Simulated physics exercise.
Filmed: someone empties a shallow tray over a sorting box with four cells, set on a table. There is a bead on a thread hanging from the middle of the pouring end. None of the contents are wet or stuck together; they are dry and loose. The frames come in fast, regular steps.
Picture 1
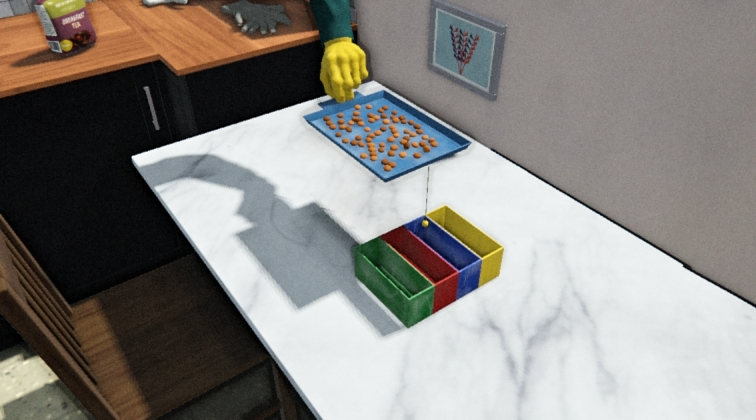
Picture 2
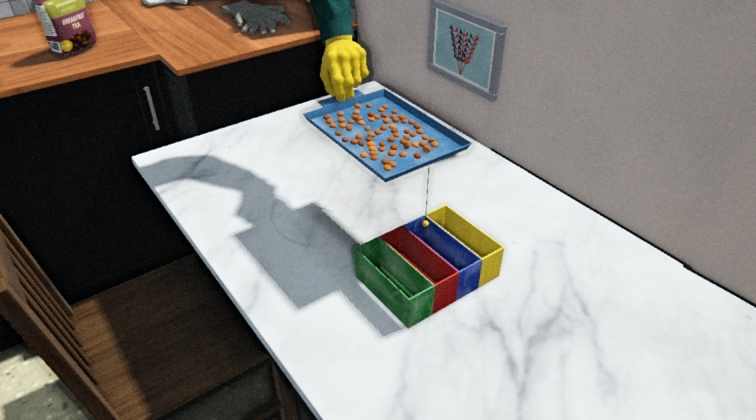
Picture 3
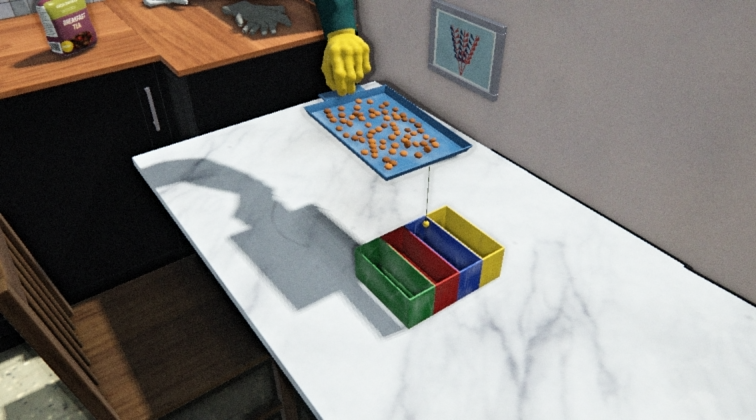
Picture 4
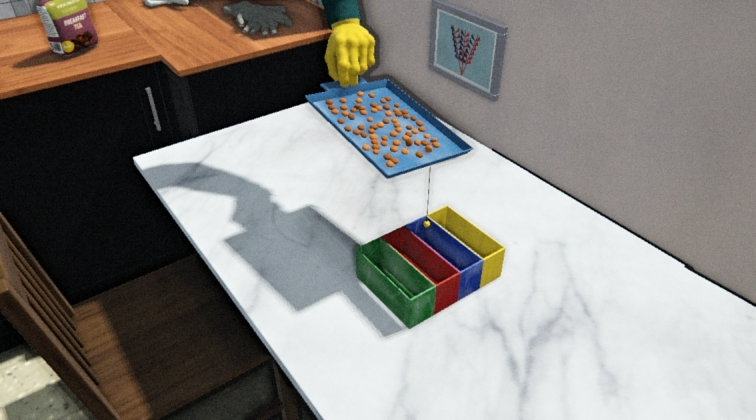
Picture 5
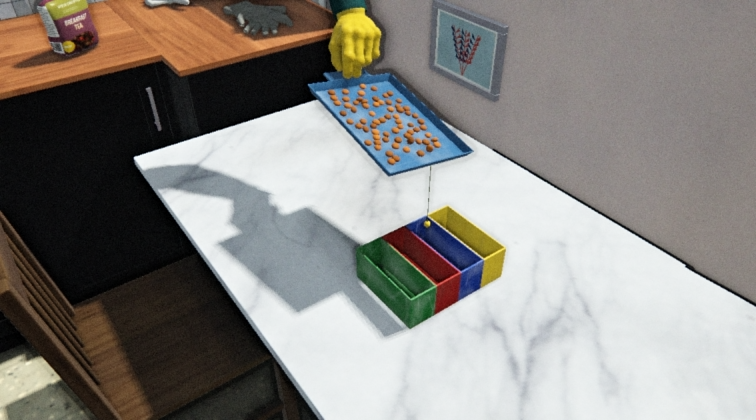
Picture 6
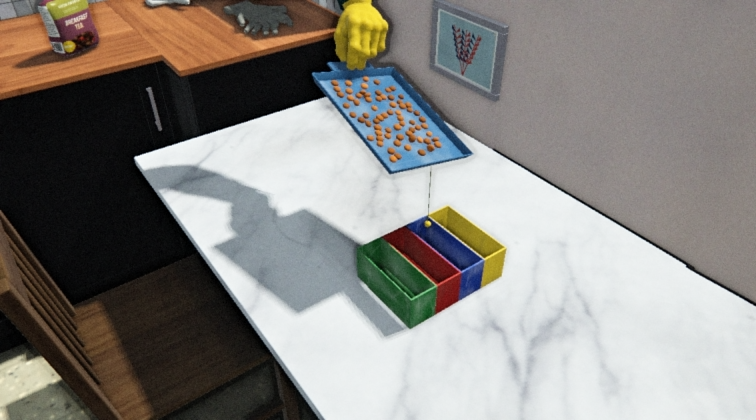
In this clip, a yellow-gloved hand holds a blue tray of small orange-brown pieces above a marble-topped table with a green, red, blue and yellow sorting box, then gradually raises the tray's far end, tilting it toward the right corner.
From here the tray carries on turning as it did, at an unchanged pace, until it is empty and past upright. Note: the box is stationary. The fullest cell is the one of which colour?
The fullest cell is the yellow one.
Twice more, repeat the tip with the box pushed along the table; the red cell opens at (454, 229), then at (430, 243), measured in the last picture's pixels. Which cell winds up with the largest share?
In the first case it's the cell in blue, in the second it's the yellow one.
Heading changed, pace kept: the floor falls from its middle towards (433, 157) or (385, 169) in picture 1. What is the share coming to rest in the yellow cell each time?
So it's 30 percent with the first slope and 0 percent with the other.
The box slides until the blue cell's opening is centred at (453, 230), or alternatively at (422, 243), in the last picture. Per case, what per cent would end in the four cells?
Around 90 percent the first time, around 0 percent the second.
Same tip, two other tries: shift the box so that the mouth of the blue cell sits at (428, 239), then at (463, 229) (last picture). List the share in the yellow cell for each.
About 10 per cent, then about 60 per cent.
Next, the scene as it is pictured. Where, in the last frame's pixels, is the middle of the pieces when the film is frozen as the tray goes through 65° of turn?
Somewhere about pixel (458, 160).
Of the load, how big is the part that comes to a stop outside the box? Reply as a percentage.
Estimate: Around 60 percent.
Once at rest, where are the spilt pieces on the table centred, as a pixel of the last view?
Check roughly (499, 239) and you'll find the middle.
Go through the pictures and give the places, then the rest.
Corners of the pouring end at (386, 175) and (467, 142), level; middle of the load at (378, 133), bits of cat kibble; bead on its thread at (425, 224); green cell at (421, 304); red cell at (445, 290); blue cell at (469, 277); yellow cell at (491, 265), in the first frame.
Corners of the pouring end at (386, 175) and (467, 143), level; middle of the load at (378, 132), in the second frame.
Corners of the pouring end at (387, 174) and (468, 145), tipped barely, lowest at the right corner; middle of the load at (379, 130), in the third frame.
Corners of the pouring end at (389, 172) and (468, 147), tipped a little, lowest at the right corner; middle of the load at (380, 125), in the fourth frame.
Corners of the pouring end at (391, 170) and (469, 149), tipped clearly, lowest at the right corner; middle of the load at (382, 120), in the fifth frame.
Corners of the pouring end at (393, 168) and (469, 152), tipped clearly, lowest at the right corner; middle of the load at (384, 116); green cell at (423, 305); red cell at (448, 291); blue cell at (471, 278); yellow cell at (493, 265), in the sixth frame.
Soon, tray tipped steeply; about two thirds on the tray; about a third falling or outside the box.
A while on, tray tipped past a quarter turn; about a third in the yellow cell; about two thirds falling or outside the box.
Towards the end, tray tipped past a quarter turn; about a third in the yellow cell; about two thirds falling or outside the box.
Finally, tray tipped past a quarter turn; about a third in the yellow cell; none in the green cell; none in the red cell; none in the blue cell; about two thirds outside the box.
